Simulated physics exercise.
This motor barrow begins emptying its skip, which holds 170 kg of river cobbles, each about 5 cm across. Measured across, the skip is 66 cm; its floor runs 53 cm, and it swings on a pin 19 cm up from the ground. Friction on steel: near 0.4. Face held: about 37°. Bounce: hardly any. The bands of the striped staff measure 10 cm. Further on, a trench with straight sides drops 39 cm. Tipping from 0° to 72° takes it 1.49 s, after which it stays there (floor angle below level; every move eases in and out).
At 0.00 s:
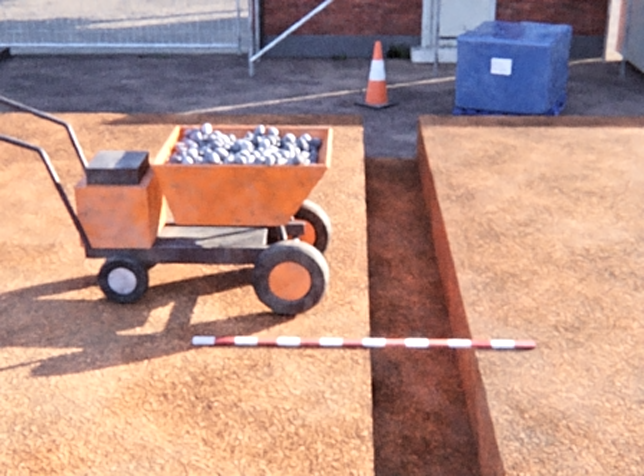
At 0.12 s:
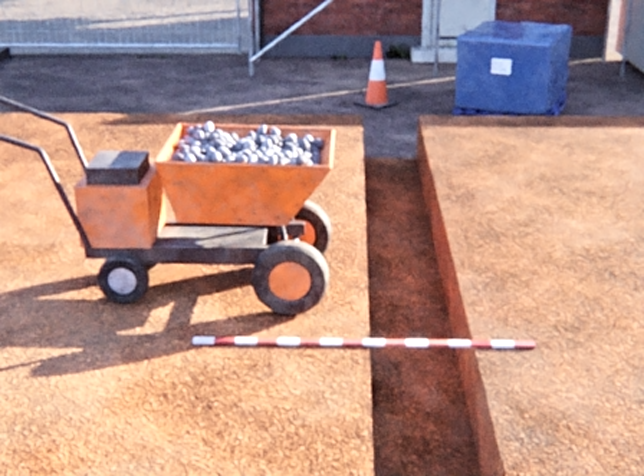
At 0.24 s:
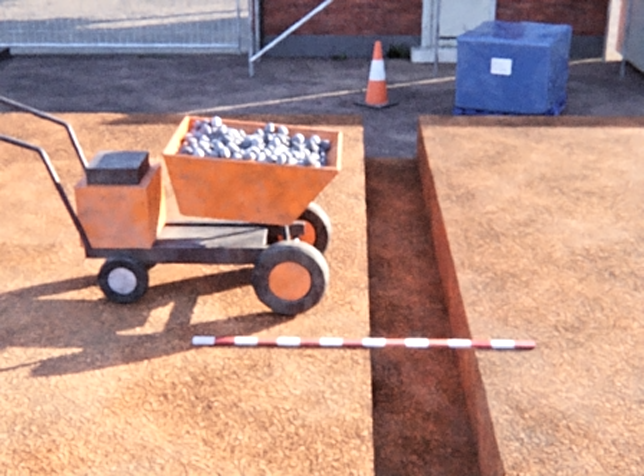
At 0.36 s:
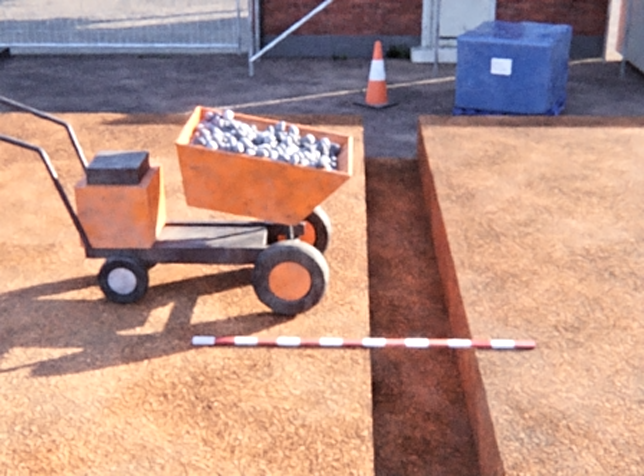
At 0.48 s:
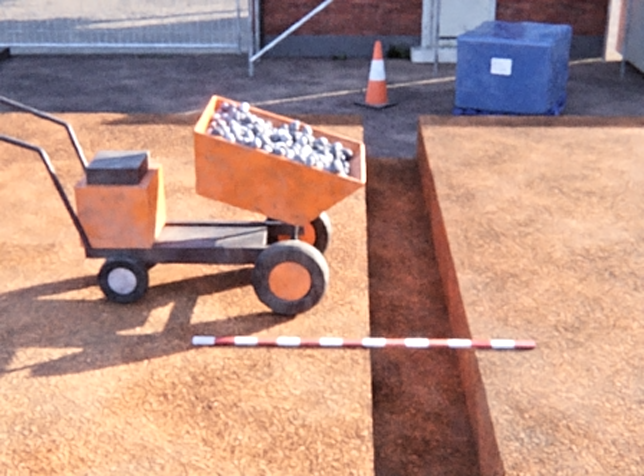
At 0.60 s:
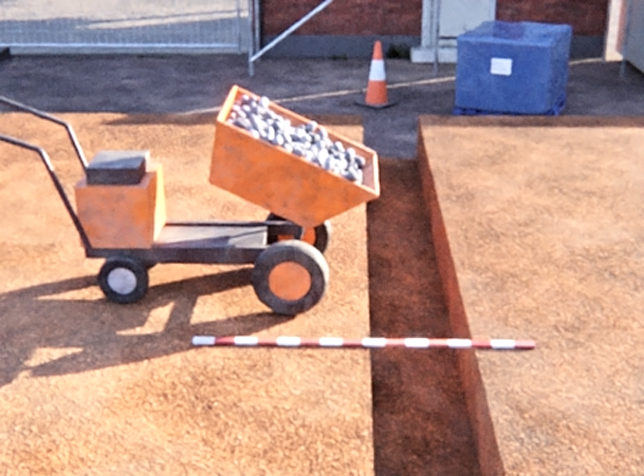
Orange motor barrow's skip of grey cobbles tilting steadily to the right beside a straight-sided trench, the wheels staying still.
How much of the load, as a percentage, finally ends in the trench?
I would put it at about 81 per cent.
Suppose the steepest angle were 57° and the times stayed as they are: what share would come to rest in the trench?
Roughly 40%.
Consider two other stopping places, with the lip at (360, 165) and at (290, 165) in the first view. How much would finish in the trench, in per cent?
It'd be around 50 per cent and after that around 100 per cent.
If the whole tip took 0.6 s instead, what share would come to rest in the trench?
Something close to 55 per cent.
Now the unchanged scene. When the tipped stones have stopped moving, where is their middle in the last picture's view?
Their middle lands near (434, 336).
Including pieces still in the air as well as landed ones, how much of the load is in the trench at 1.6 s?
I'd put it near 35 per cent.
After 1.1 s the floor is at 61°; 98 % in the skip, 2 % in the trench; the foremost stones are at (429, 249).
After 1.6 s the floor is at 72°; 55 % in the skip, 33 % in the trench, 12 % past the trench; the foremost stones are at (526, 282).
After 1.9 s the floor is at 72°; 30 % in the skip, 51 % in the trench, 19 % past the trench; the foremost stones are at (603, 287).
After 3.9 s the floor is at 72°; 0 % in the skip, 81 % in the trench, 19 % past the trench; the foremost stones are past the picture's edge.
